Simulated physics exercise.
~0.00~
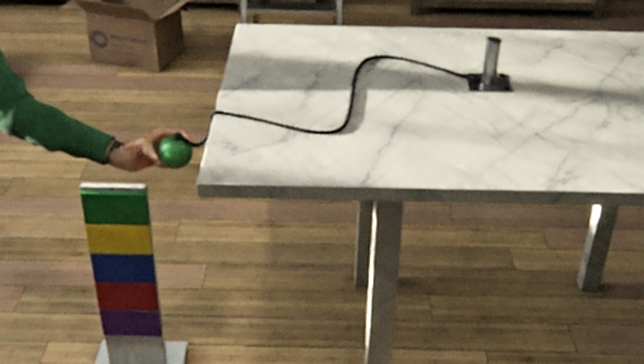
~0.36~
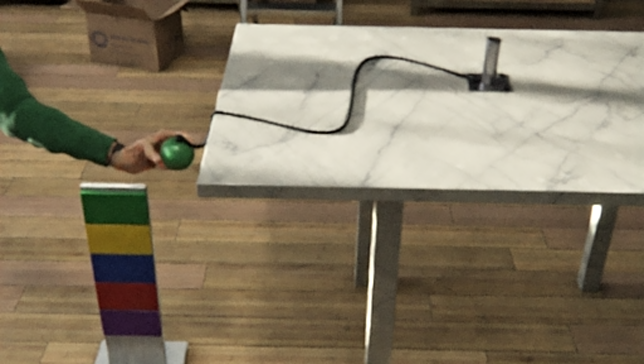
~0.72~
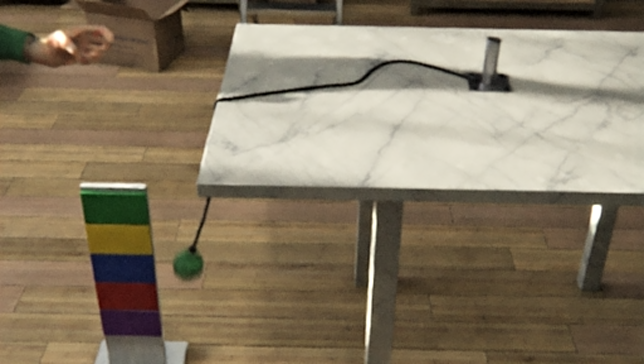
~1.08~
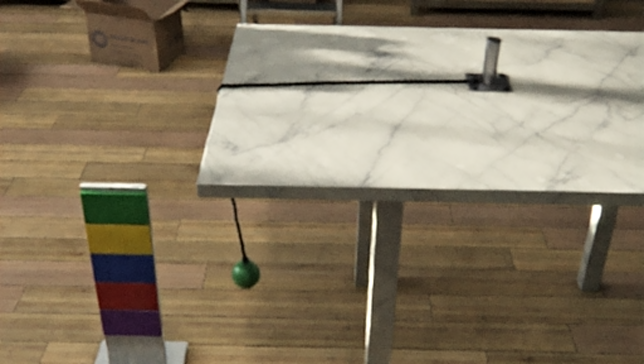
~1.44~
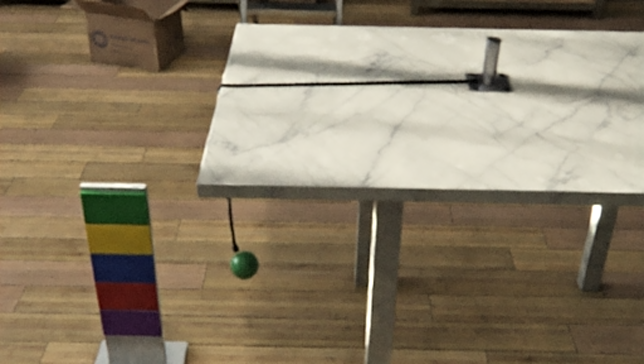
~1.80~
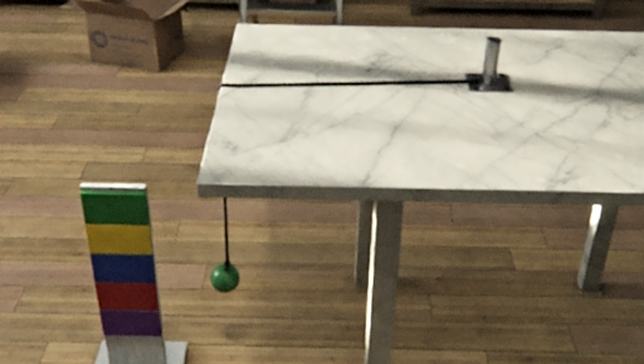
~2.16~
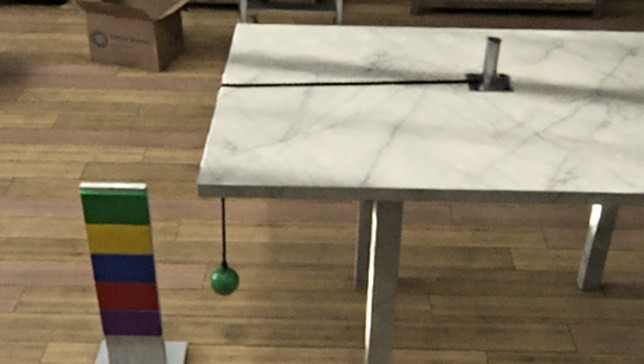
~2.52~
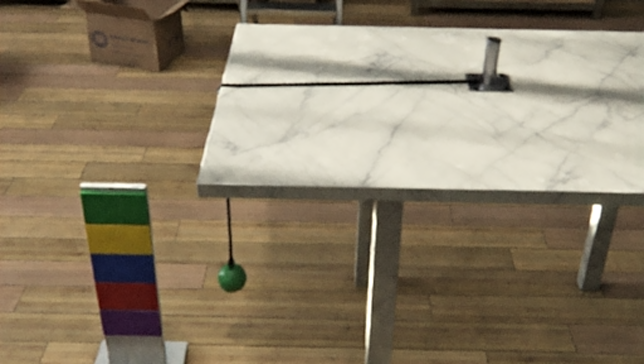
The video shows a hand holding a green ball on a slack dark cord at a marble-topped table's edge, beside a striped board. The hand lets go and withdraws, and the ball drops, swings right, bounces slightly, and ends hanging nearly still, level with the red band.
